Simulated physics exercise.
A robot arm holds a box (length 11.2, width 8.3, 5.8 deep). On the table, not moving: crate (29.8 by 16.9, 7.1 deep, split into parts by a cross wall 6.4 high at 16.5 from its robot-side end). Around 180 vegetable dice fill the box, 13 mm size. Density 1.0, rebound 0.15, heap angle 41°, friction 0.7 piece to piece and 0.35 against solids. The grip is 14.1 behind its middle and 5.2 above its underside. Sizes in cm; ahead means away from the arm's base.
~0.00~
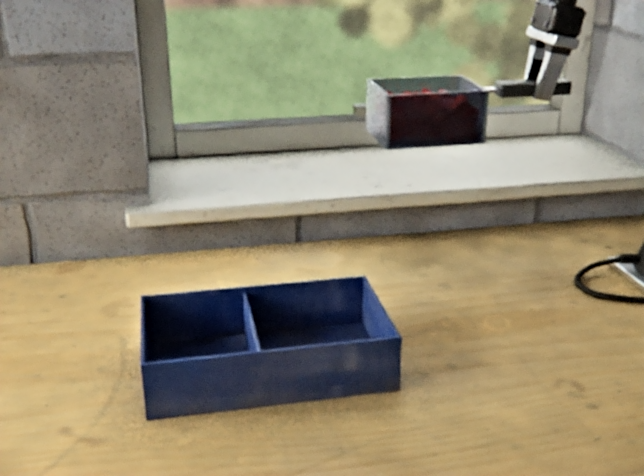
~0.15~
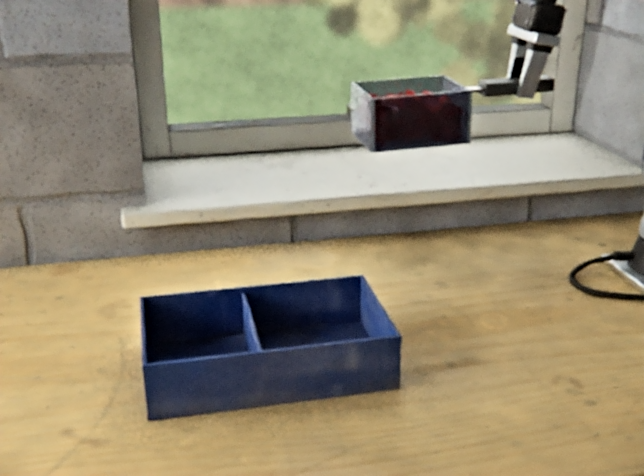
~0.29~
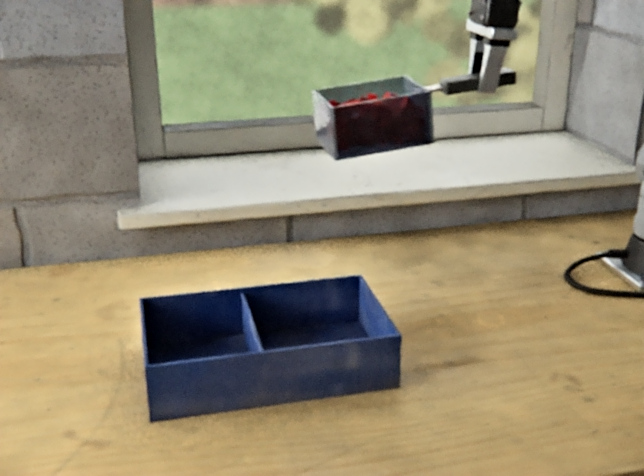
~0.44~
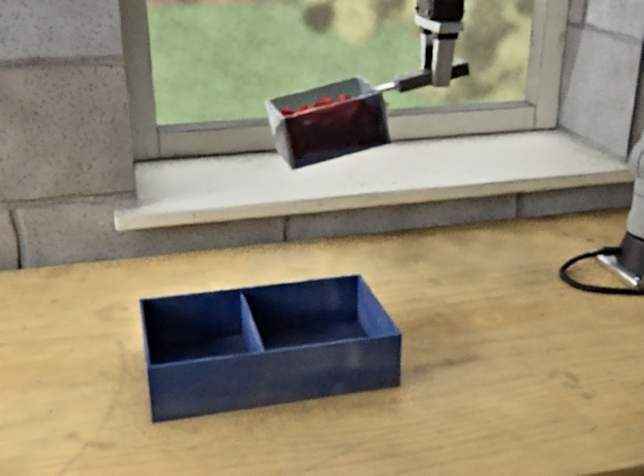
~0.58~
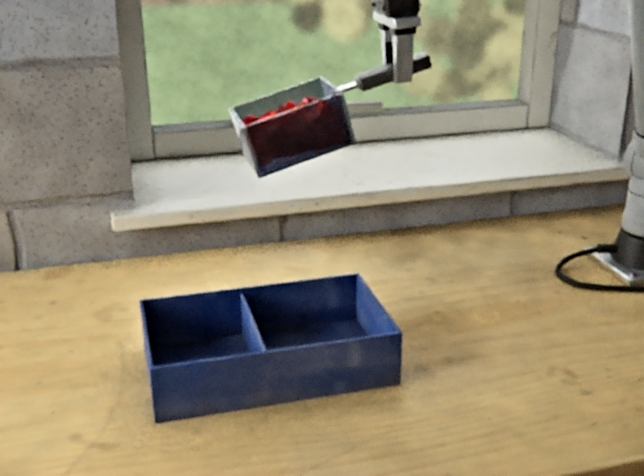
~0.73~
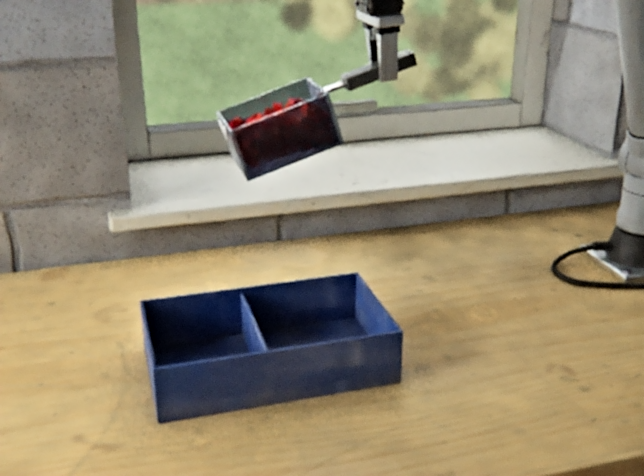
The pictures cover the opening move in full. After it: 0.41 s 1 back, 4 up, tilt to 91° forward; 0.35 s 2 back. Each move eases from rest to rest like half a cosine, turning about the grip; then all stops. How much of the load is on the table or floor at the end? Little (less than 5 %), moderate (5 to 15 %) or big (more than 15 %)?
A little share, less than 5 %, ends on the table or floor.
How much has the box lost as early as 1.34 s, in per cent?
Near 10 per cent so far.
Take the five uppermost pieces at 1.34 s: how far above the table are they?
About 32 cm.
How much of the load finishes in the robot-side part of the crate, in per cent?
Roughly 40 per cent.
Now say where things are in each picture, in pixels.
The box floor at (424, 133), level; upper third of the load around (416, 103), from x 375 to 475, top at y 95; 177 in the box, in the first picture.
The box floor at (409, 134), tilted 2° forward; upper third of the load around (405, 105), from x 360 to 460, top at y 95, in the second picture.
The box floor at (374, 138), tilted 6° forward; upper third of the load around (372, 109), from x 325 to 420, top at y 95, in the third picture.
The box floor at (331, 143), tilted 11° forward; upper third of the load around (329, 114), from x 280 to 375, top at y 100, in the fourth picture.
The box floor at (298, 146), tilted 15° forward; upper third of the load around (303, 117), from x 245 to 340, top at y 100, in the fifth picture.
The box floor at (286, 148), tilted 17° forward; upper third of the load around (293, 119), from x 230 to 330, top at y 105; 177 in the box, in the sixth picture.
After 1.03 s, tilted 79° forward, highest piece 32 above the table; 177 in the box.
After 1.34 s, tilted 91° forward, highest piece 33 above the table; 160 in the box, 2 in the robot-side part, 15 in flight or on a rim.
After 1.69 s, tilted 91° forward, highest piece 33 above the table; 116 in the box, 57 in the robot-side part, 1 on the table or floor, 3 in flight or on a rim.
After 2.74 s, tilted 91° forward, highest piece 31 above the table; 101 in the box, 74 in the robot-side part, 2 on the table or floor.
In the end, 101 in the box, 74 in the robot-side part, 2 on the table or floor. That is 1 % on the table or floor.
